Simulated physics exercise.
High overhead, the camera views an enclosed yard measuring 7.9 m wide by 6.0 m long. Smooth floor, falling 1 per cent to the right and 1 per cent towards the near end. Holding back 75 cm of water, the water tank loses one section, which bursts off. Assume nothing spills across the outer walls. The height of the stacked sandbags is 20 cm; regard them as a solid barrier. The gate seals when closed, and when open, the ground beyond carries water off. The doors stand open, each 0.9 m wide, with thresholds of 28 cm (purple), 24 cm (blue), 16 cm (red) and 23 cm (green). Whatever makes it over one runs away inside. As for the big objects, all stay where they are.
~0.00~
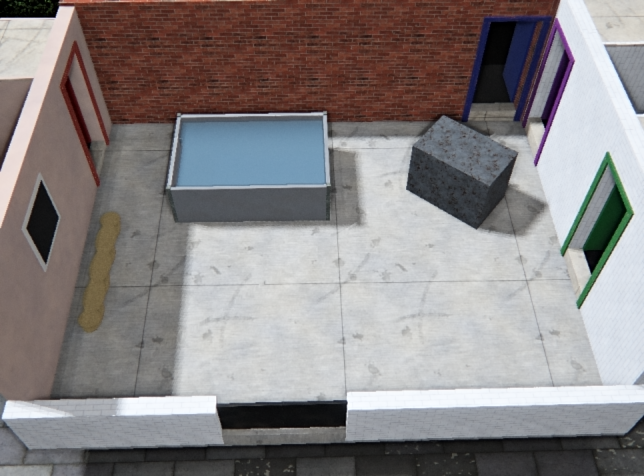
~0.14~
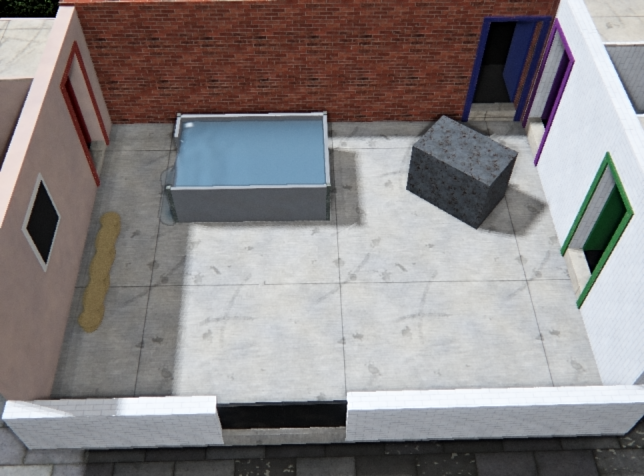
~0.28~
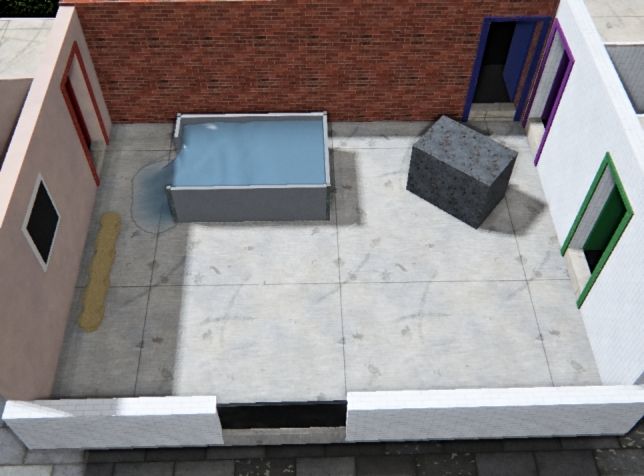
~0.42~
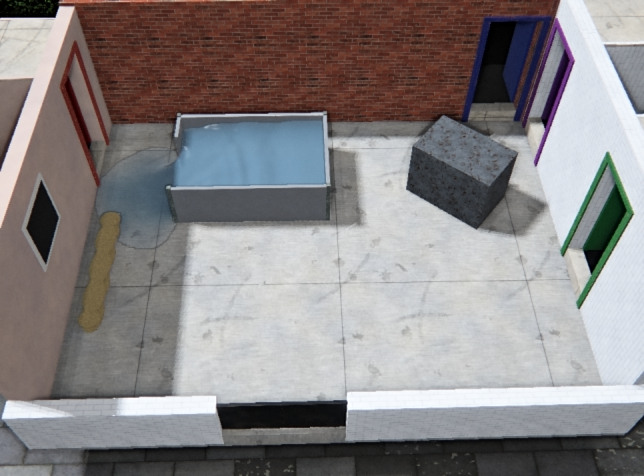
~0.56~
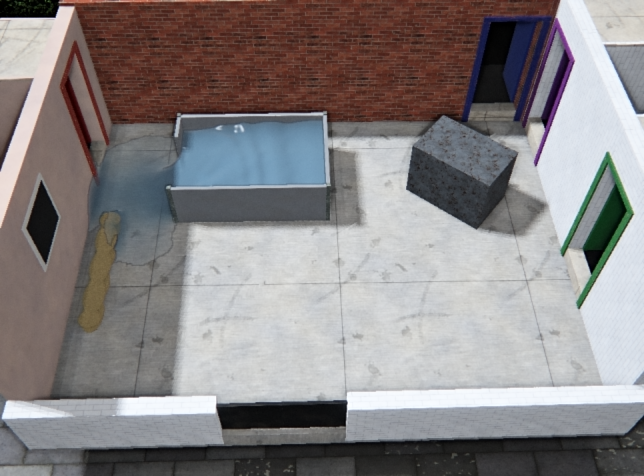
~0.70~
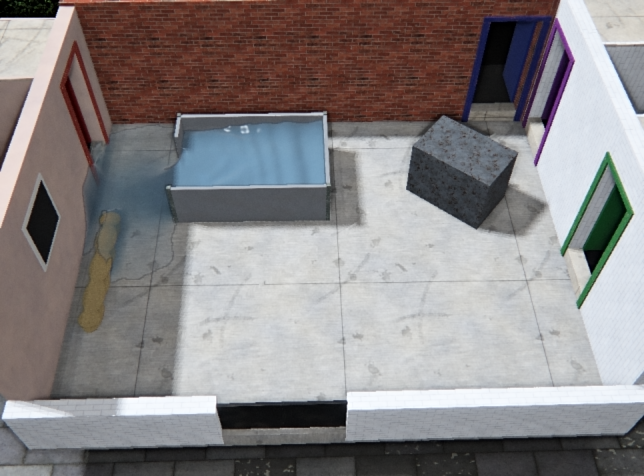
In a walled yard with a pale floor, a rectangular tank of still blue water stands near the brick wall, across from a dark block. Water pours from the tank's left side, spreading over the floor to the left wall, around the tan sandbags and beside the red-framed doorway.
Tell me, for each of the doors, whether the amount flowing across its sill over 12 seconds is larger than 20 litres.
Result: The purple door holds the inflow within the limit; the blue door holds the inflow within the limit; the red door lets the inflow top the limit; the green door holds the inflow within the limit.
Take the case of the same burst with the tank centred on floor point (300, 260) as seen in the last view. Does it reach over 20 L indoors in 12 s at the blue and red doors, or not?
Well, blue ends up inside the mark and red ends up inside the mark.
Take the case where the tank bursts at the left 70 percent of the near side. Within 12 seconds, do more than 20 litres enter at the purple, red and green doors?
Then: Purple not over, red below, green not over.
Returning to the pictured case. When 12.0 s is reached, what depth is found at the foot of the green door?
I'd put it at around 13.5 cm deep.
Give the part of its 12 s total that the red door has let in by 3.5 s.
It comes to about 90 per cent.
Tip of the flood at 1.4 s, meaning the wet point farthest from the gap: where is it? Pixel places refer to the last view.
That would be close to (104, 385).
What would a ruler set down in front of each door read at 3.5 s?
Depths: Purple door 0 cm, blue door 0 cm, red door 23 cm, green door 0 cm.
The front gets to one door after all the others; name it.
Green.
After 1.4 s water covers 15 % of the floor and is deepest (48 cm) near (105, 203); purple door not reached, blue door not reached, red door 33 cm at the sill, 41 L in, green door not reached.
After 2.2 s water covers 25 % of the floor and is deepest (45 cm) near (111, 130); purple door not reached, blue door not reached, red door 32 cm at the sill, 120 L in, green door not reached.
After 3.5 s water covers 40 % of the floor and is deepest (30 cm) near (110, 137); purple door not reached, blue door not reached, red door 23 cm at the sill, 191 L in, green door not reached.
After 7.0 s water covers 80 % of the floor and is deepest (16 cm) near (45, 422); purple door 14 cm at the sill, 0 L in, blue door 10 cm at the sill, 0 L in, red door 13 cm at the sill, 212 L in, green door 15 cm at the sill, 0 L in.
After 12.0 s water covers 90 % of the floor and is deepest (16 cm) near (600, 410); purple door 8 cm at the sill, 0 L in, blue door 7 cm at the sill, 0 L in, red door 6 cm at the sill, 212 L in, green door 13 cm at the sill, 0 L in.
